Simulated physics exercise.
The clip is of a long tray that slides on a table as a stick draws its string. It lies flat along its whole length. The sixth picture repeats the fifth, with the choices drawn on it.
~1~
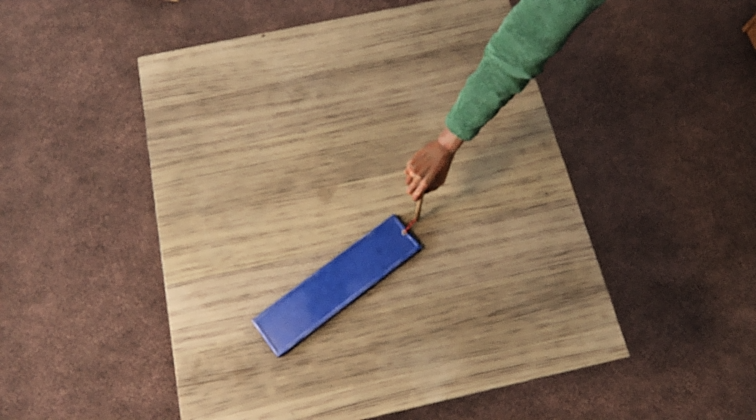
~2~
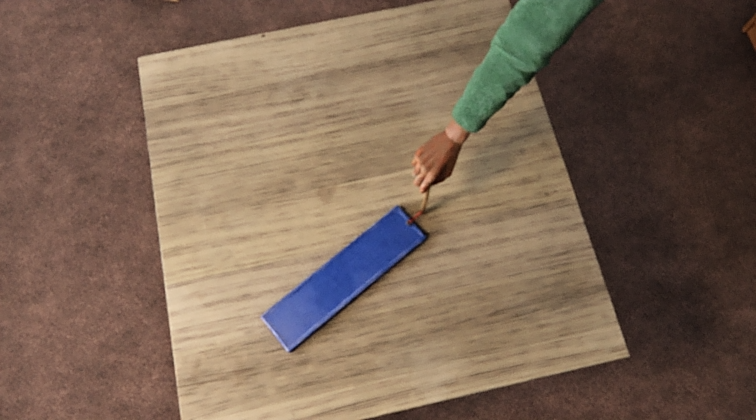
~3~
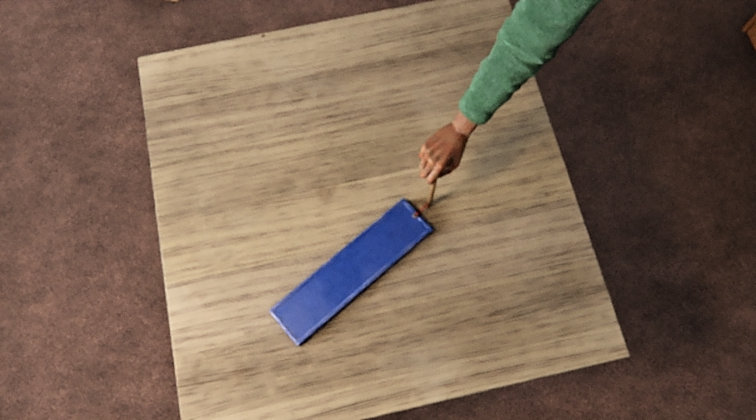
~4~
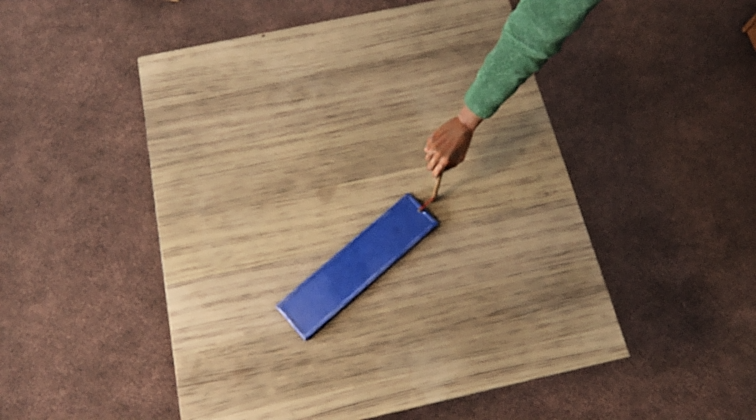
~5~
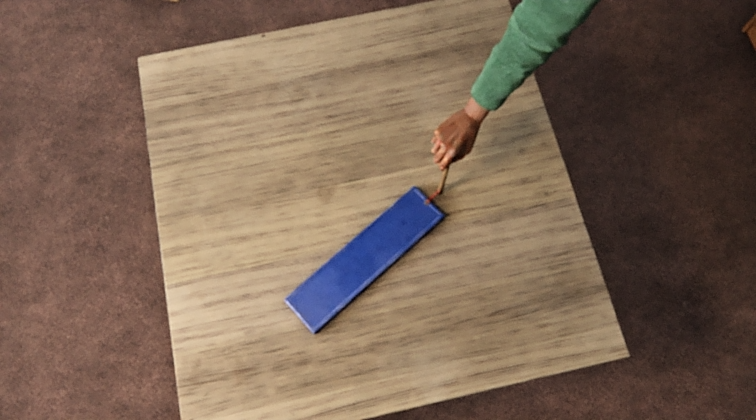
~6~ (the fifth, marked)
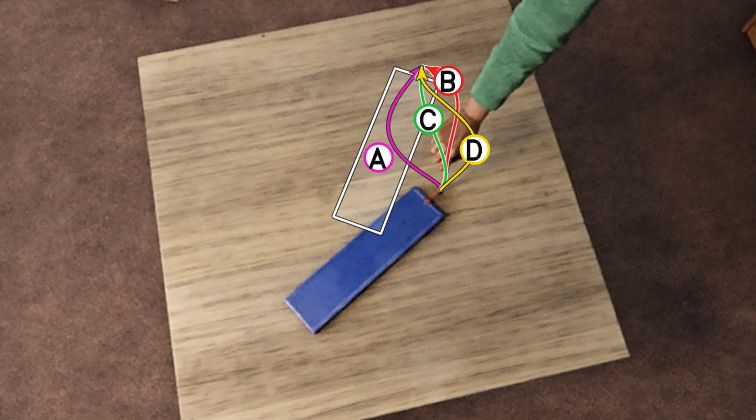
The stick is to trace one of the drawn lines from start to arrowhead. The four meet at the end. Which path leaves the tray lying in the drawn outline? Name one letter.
Take A.
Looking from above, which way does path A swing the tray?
On that path, anticlockwise.
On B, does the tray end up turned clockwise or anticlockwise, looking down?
Anticlockwise.
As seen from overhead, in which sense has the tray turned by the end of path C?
On that path, anticlockwise.
On the marked copy, A from (441, 190) via (388, 130) to (423, 66); B from (441, 190) via (456, 119) to (426, 67); C from (441, 190) via (432, 129) to (423, 66); D from (441, 190) via (467, 125) to (422, 67); the outline at (388, 148).
Taking A. A third of the way, foot of the stick (398, 153), middle of the tray (364, 240).
Two thirds of the way, foot of the stick (396, 102), middle of the tray (372, 190).
When it is over, foot of the stick (423, 66), middle of the tray (389, 147); it lies in the outline.
As for the rest, B leaves its middle at (417, 152); C leaves its middle at (404, 151); D leaves its middle at (414, 153).
